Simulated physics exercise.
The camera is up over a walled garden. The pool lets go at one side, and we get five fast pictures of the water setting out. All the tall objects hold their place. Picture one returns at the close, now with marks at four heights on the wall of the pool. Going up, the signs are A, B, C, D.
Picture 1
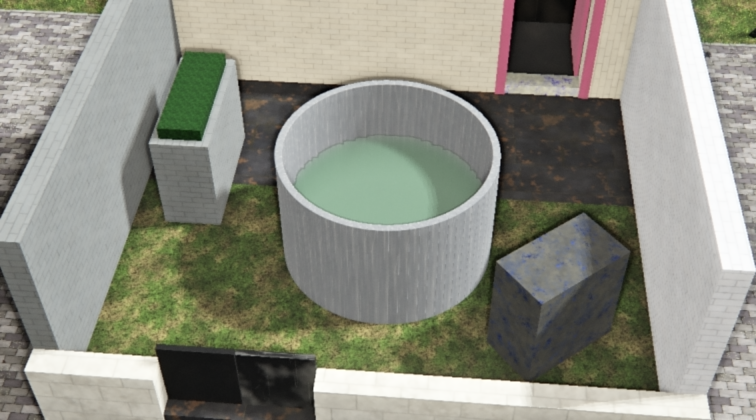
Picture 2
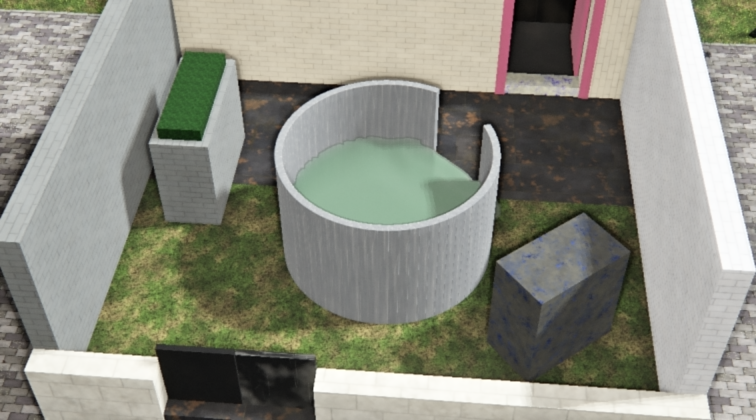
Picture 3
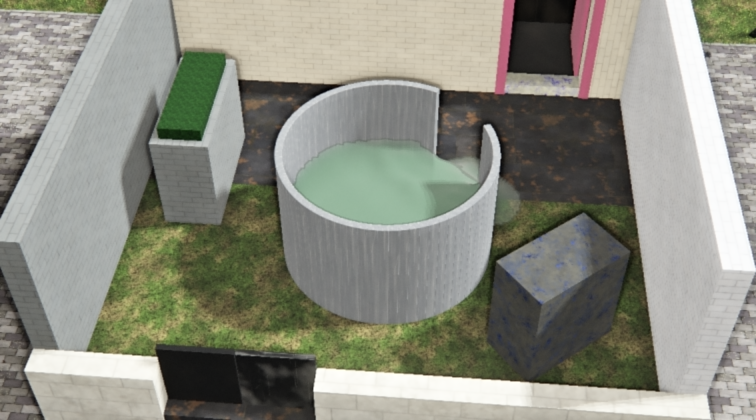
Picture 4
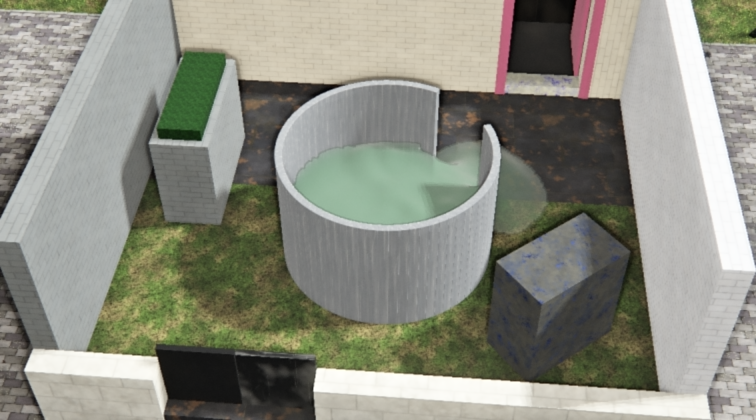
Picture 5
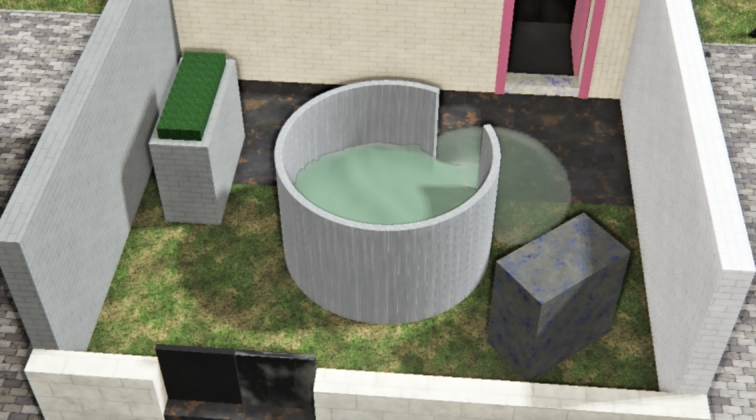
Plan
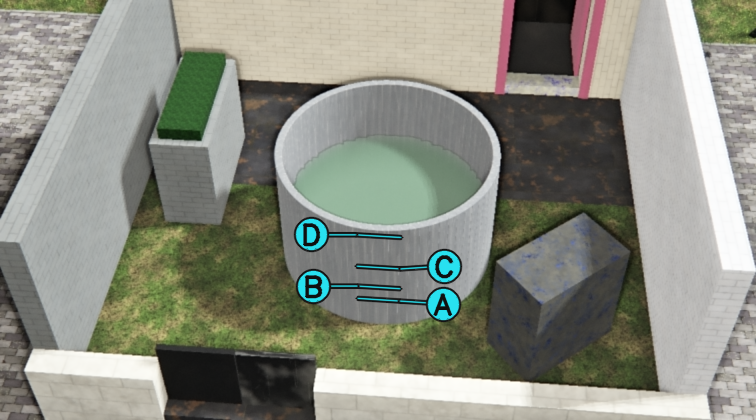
The video shows a walled garden with a round grey pool of greenish water; a gap appears in the pool's back right side, and pale water spreads out through it across the ground toward the right.
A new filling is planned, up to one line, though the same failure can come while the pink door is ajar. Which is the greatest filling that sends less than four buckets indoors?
Choose A.
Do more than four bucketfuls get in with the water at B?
Yes, that goes wrong.
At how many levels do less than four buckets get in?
One.
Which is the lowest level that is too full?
Here it is level B.
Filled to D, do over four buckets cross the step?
Yes, that goes wrong.
On the marked copy, A at (378, 299); B at (378, 287); C at (378, 267); D at (378, 236); from the bottom up A, B, C, D.
With A, a bucket or two gets in.
With B, about 10 bucketfuls get in.
With C, dozens of bucketfuls pour in.
With D, dozens of bucketfuls pour in.
